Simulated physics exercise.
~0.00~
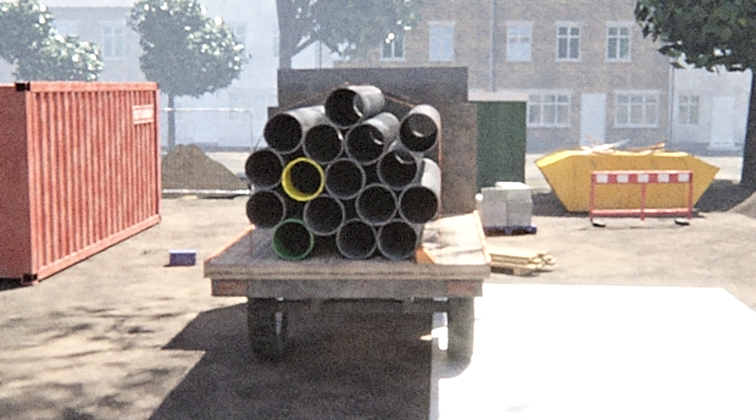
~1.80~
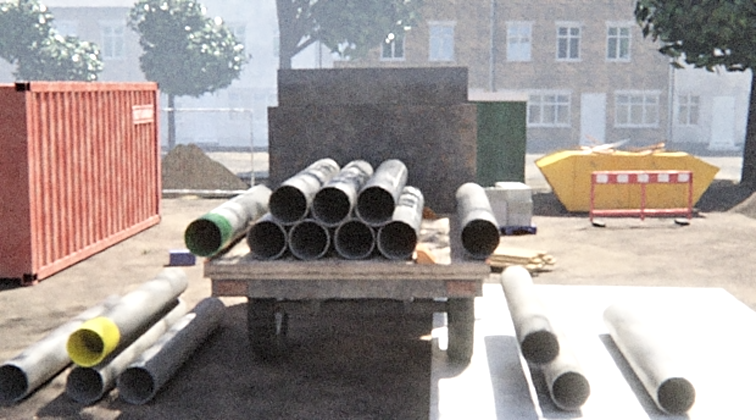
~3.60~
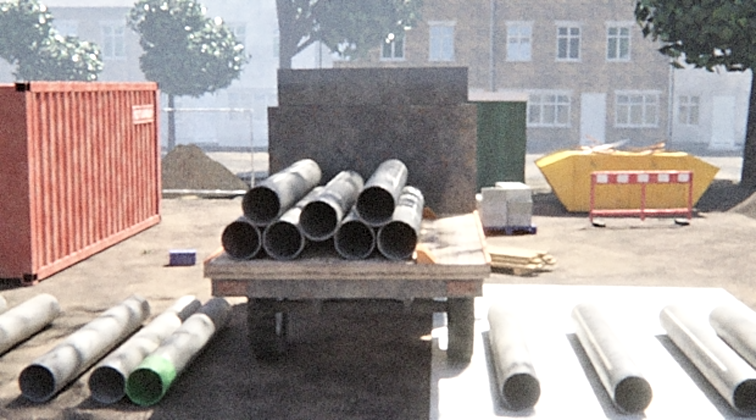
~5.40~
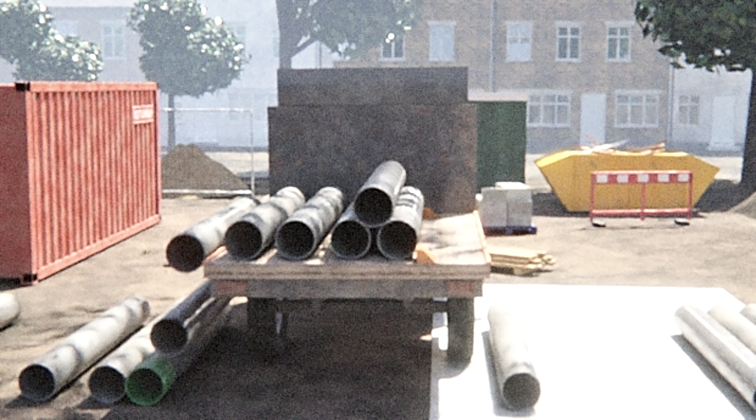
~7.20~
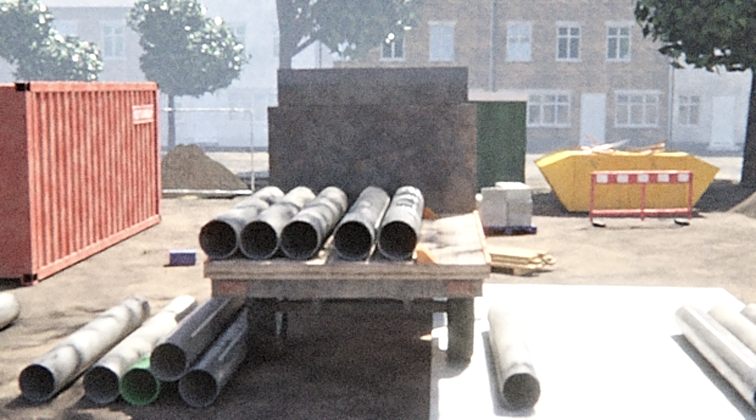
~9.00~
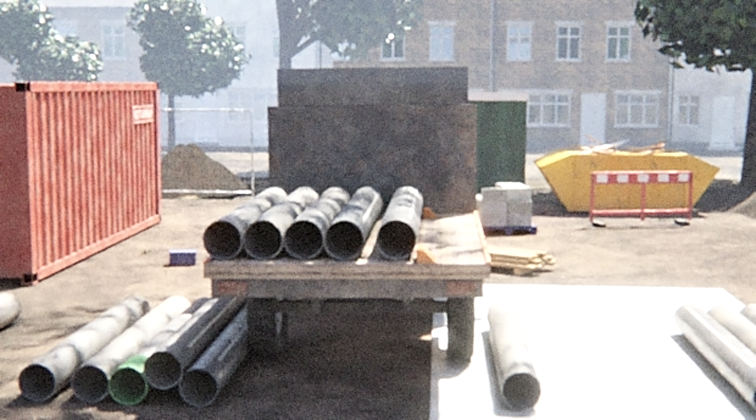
A stack of grey plastic pipes on a parked flatbed lorry collapsed and spilled off both sides, the yellow-marked and green-marked ones dropping to the left, until a single row of five remained on the deck and the rest lay on the ground.
